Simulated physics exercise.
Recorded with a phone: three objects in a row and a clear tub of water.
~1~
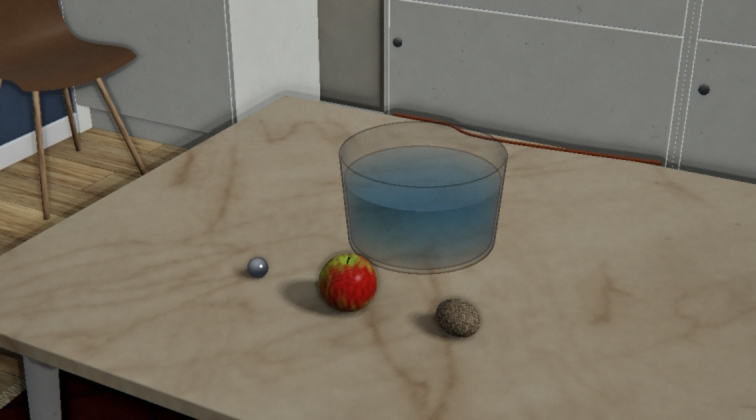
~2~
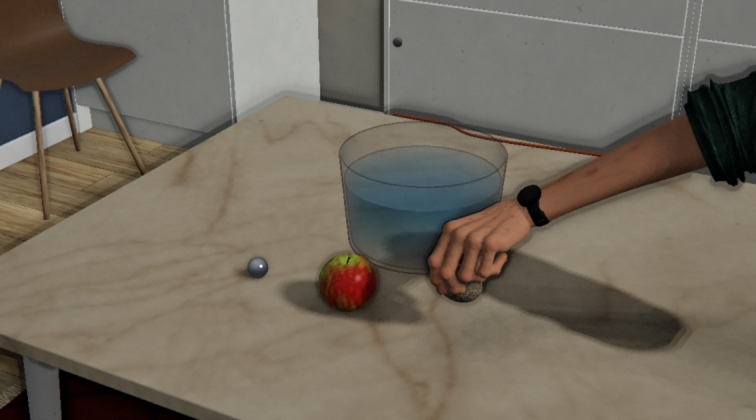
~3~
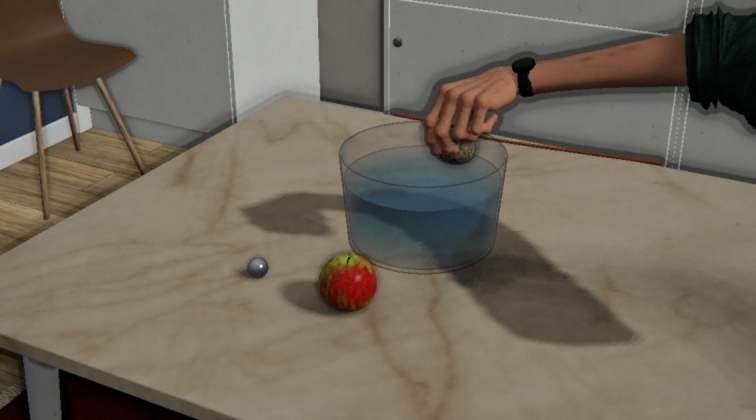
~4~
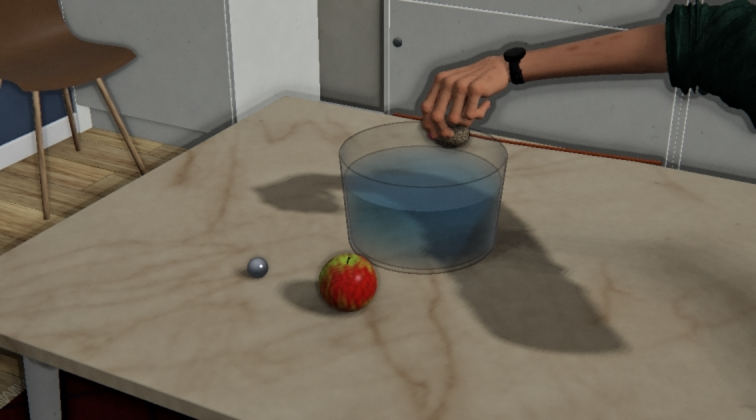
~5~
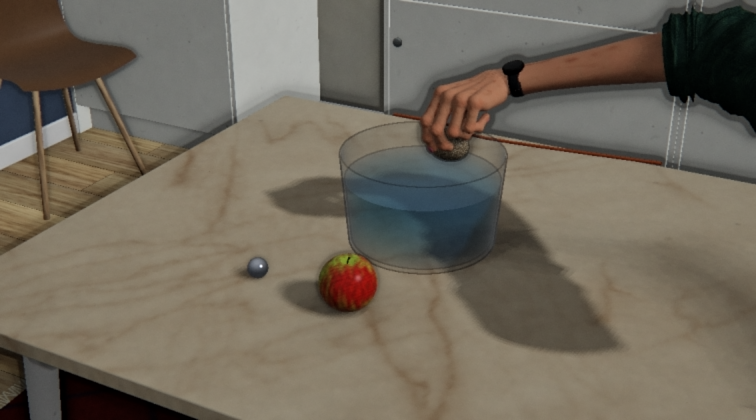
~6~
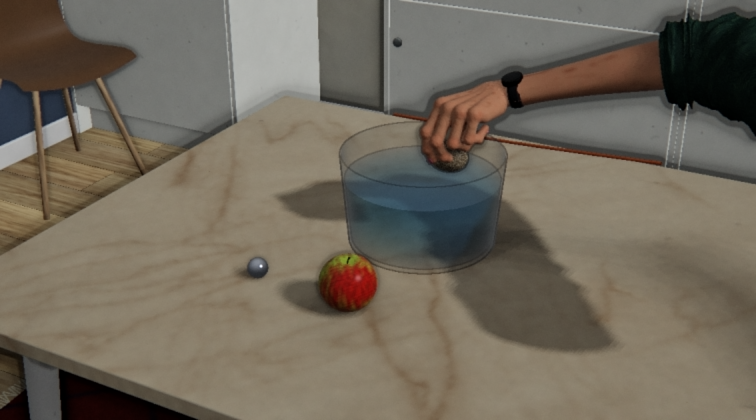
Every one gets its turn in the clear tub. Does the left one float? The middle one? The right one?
The left one drops down, the middle one stays afloat, the right one drops down.
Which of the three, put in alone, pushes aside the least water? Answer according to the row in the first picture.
That's the item at the left end.
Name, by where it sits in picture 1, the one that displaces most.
It's the centre item.
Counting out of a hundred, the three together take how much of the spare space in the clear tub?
Share taken: Around 18 per cent.
A moment on, the stone drops to the bottom.
Further on, the apple stays afloat.
When it is over, the steel ball drops to the bottom; afloat, apple.
